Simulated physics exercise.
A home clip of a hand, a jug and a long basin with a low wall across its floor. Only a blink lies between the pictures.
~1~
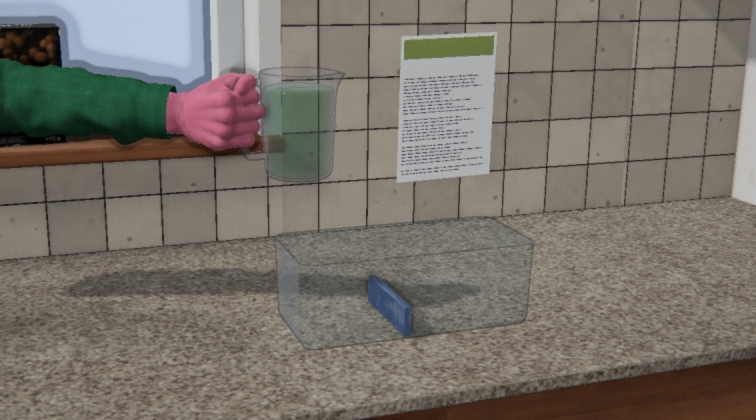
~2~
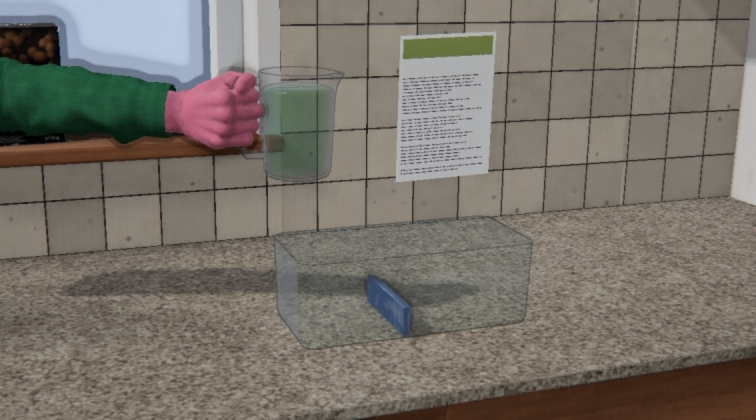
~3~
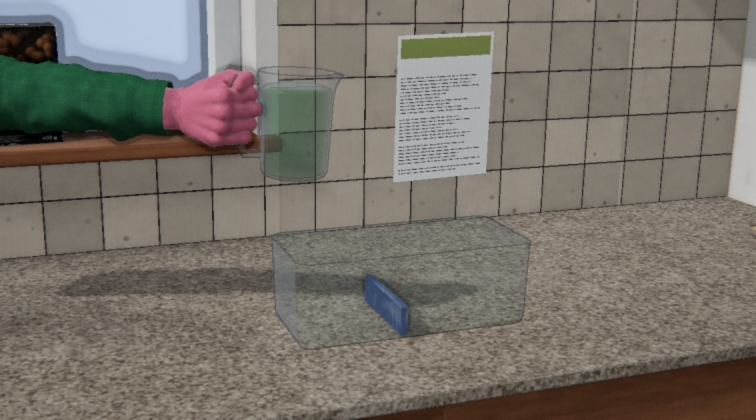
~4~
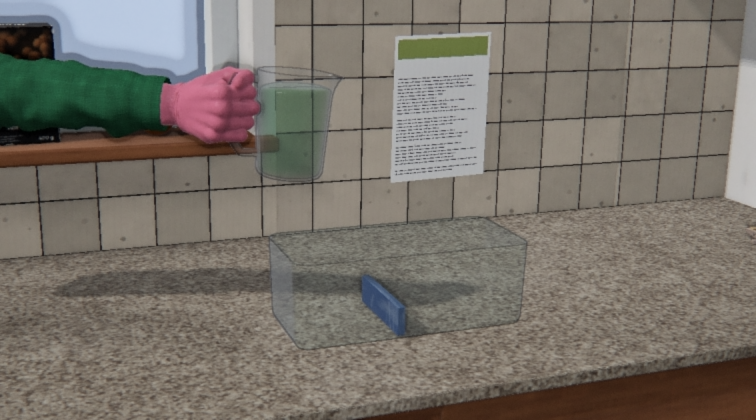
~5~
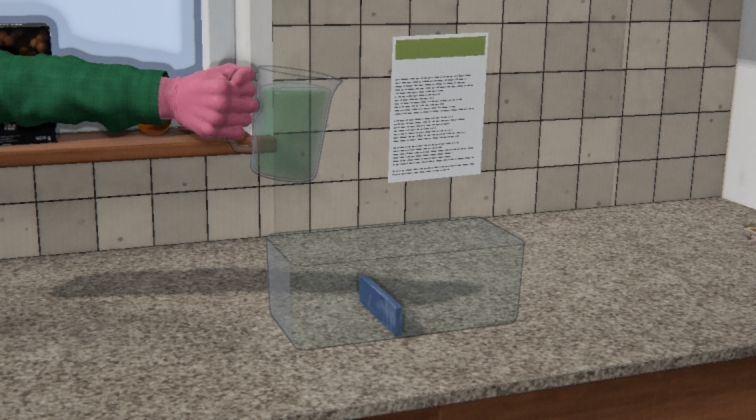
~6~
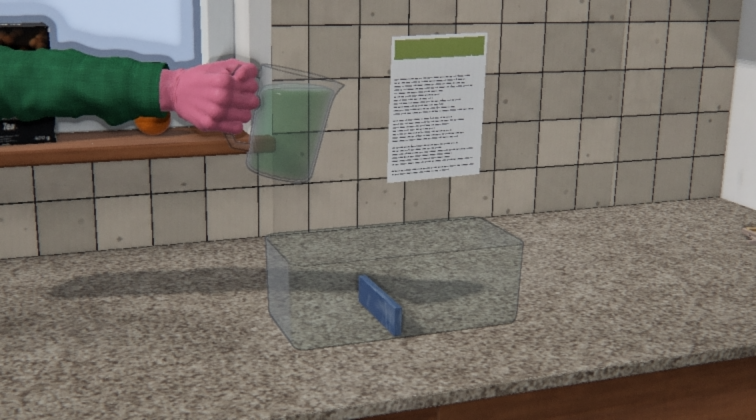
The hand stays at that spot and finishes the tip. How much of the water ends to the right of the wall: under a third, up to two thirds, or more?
The share right of the wall is more than two thirds.
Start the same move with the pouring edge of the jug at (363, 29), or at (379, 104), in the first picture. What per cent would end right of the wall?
In turn 90 and 95 in a hundred.
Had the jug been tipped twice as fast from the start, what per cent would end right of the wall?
Near 65 %.
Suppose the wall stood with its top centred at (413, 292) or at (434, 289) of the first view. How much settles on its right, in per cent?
Near 35 % and 5 %.
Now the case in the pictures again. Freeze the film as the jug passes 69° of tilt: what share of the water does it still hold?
Near 80 %.
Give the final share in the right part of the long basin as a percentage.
Roughly 80 in a hundred.
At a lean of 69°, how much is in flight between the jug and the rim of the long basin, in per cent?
Some 15 per cent.
A moment on, the jug is tipped part way and 81 per cent is still to pour, 0 is left of the wall and 4 right of it.
Next, the jug is tipped right over and 24 per cent is still to pour, 3 is left of the wall and 51 right of it.
Then the jug is tipped right over and 0 per cent is still to pour, 19 is left of the wall and 79 right of it.
Later the jug is tipped right over and 0 per cent is still to pour, 20 is left of the wall and 78 right of it.
In the end 21 per cent lies left of the wall, 78 right of it and 1 outside.
